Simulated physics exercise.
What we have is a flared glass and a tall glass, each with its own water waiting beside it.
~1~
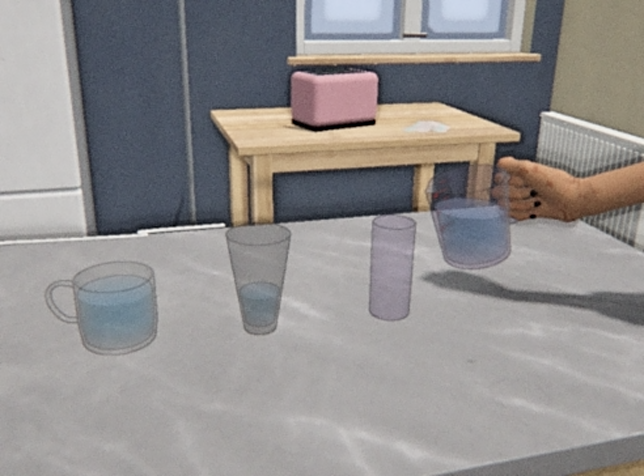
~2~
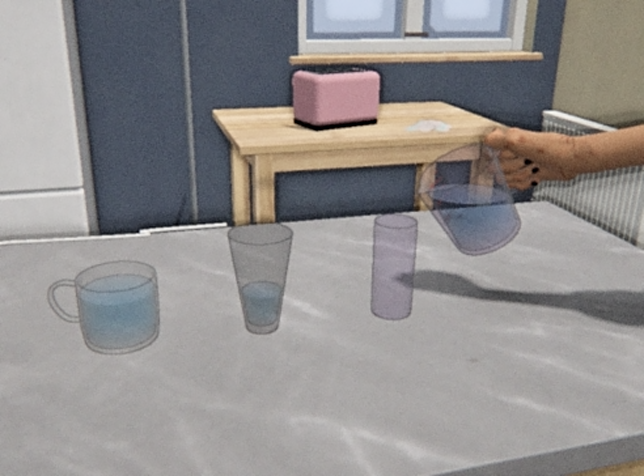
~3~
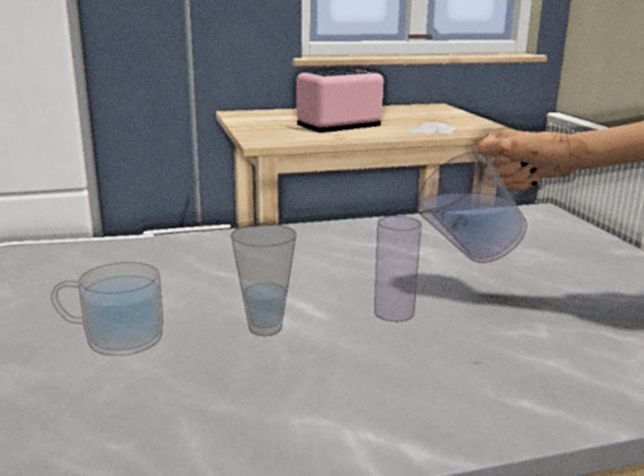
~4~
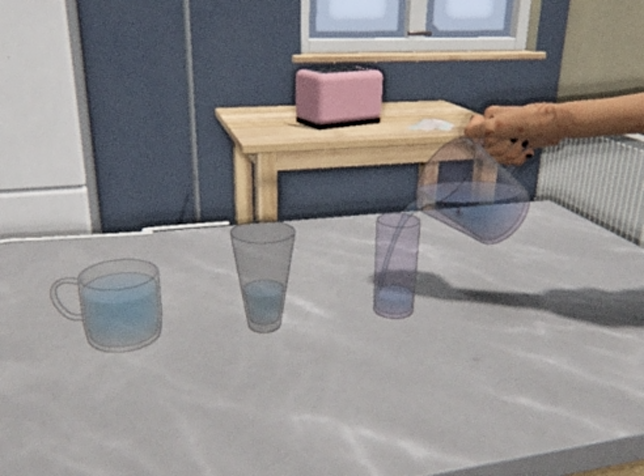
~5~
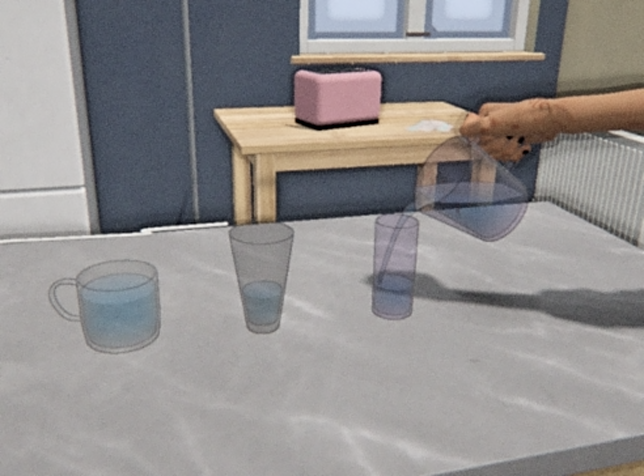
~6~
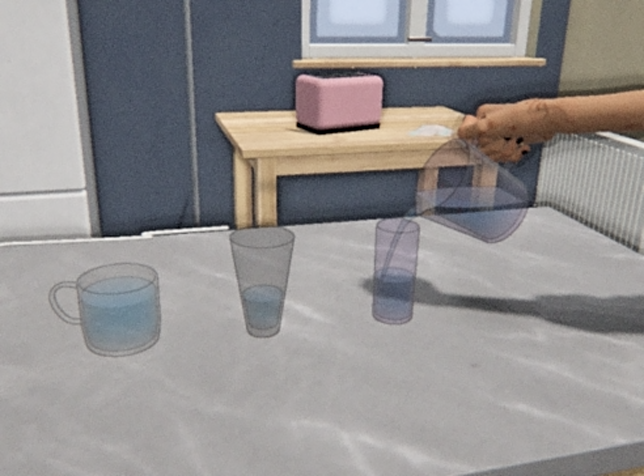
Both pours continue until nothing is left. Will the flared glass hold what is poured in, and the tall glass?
The flared glass ends up brimming over. The tall glass ends up brimming over.
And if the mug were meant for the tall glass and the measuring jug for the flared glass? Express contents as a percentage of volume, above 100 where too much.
The first sits near 140 per cent of capacity and the second near 150 per cent.
Shortly, the tall glass is nearly full.
Then, the tall glass is full to the brim, some went over its rim.
At the finish, the flared glass is full to the brim, some went over its rim; the tall glass is full to the brim, some went over its rim.
